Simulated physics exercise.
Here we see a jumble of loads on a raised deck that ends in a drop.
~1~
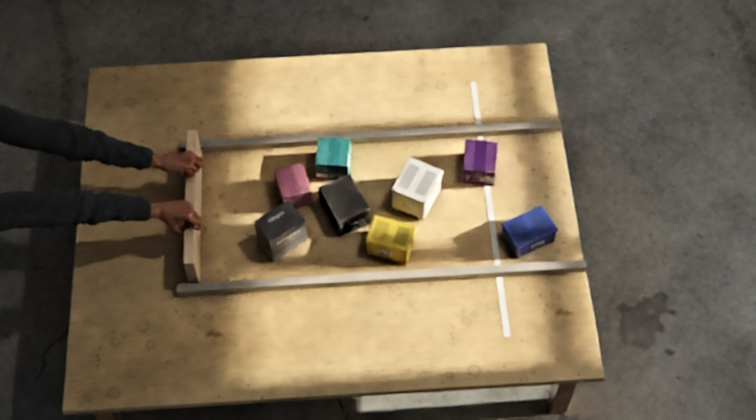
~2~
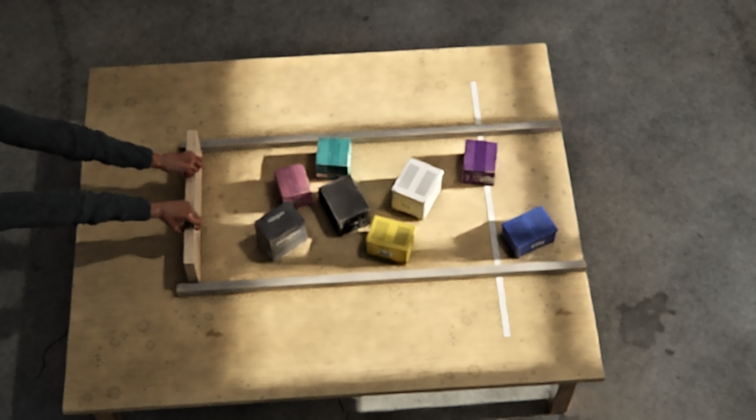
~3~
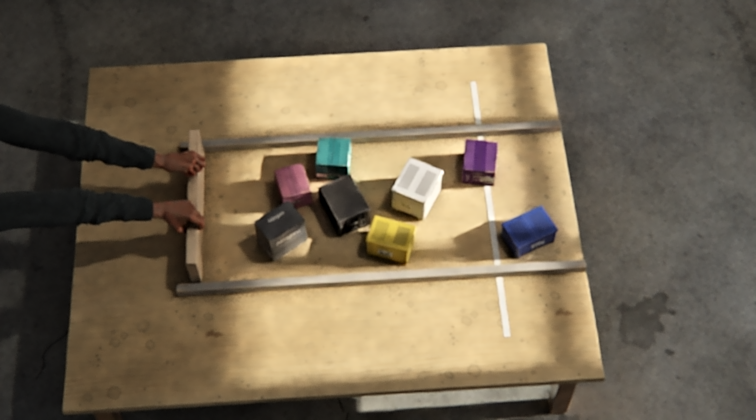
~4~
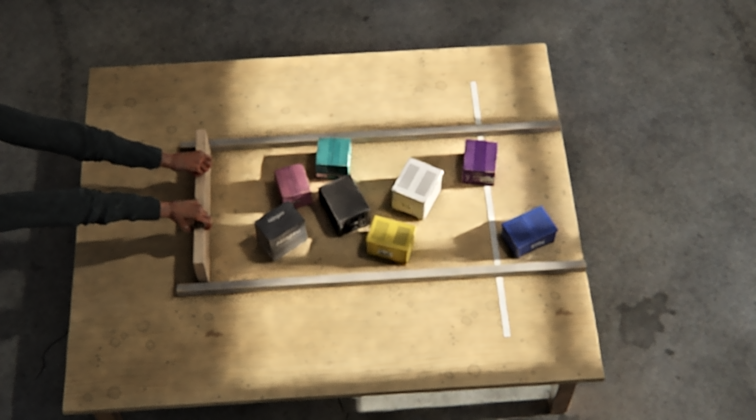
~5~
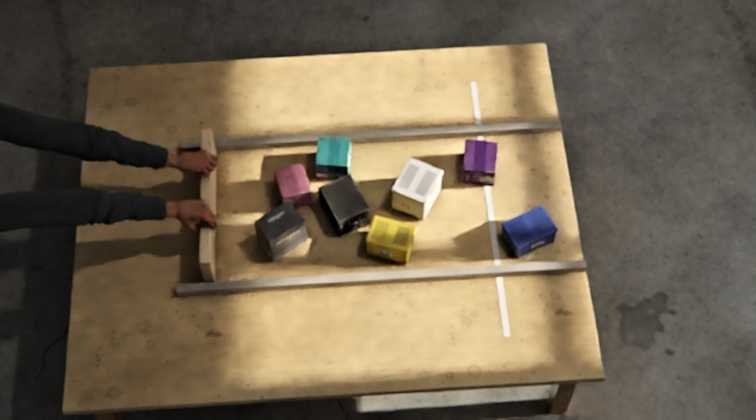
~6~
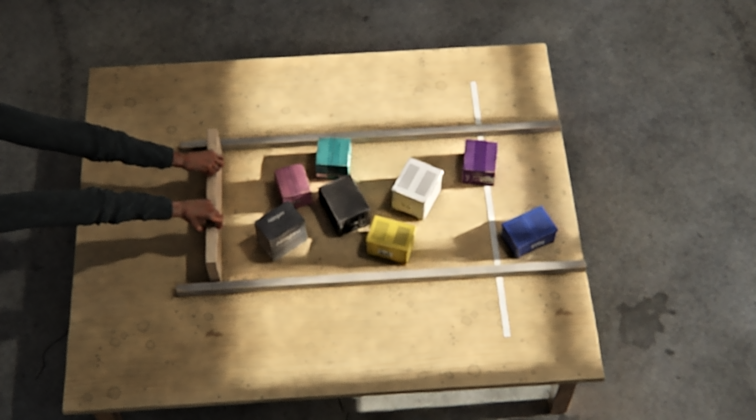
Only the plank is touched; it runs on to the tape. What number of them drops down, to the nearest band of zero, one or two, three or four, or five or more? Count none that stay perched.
Watching this, the number dropping off is one to two.
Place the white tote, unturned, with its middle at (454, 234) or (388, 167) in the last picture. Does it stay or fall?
Well, it tips off the first time and remains the second time.
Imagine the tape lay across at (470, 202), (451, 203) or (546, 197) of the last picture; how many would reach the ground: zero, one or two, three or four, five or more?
Taking the places in the order asked: No fall at all, then not one, then five or more.
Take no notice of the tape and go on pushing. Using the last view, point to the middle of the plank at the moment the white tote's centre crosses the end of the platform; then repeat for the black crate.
About (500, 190), and about (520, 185) for the other.
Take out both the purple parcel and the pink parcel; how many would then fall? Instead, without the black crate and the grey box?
The count is 1 in one try and 0 in the other, in that order.
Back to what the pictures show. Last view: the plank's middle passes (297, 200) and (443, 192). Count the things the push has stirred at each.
That makes 3 at the first spot and 8 at the second.
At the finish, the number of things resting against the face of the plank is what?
I count 3 of them.
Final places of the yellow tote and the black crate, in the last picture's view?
You'll see the yellow tote at (560, 244), with the black crate at (545, 204).
Soon after, none off yet; blue tote at rest near (529, 232); purple parcel at rest near (480, 163); white tote moved a little near (424, 188).
By the end, the number that fall off is one or two; fallen, purple parcel and blue tote.
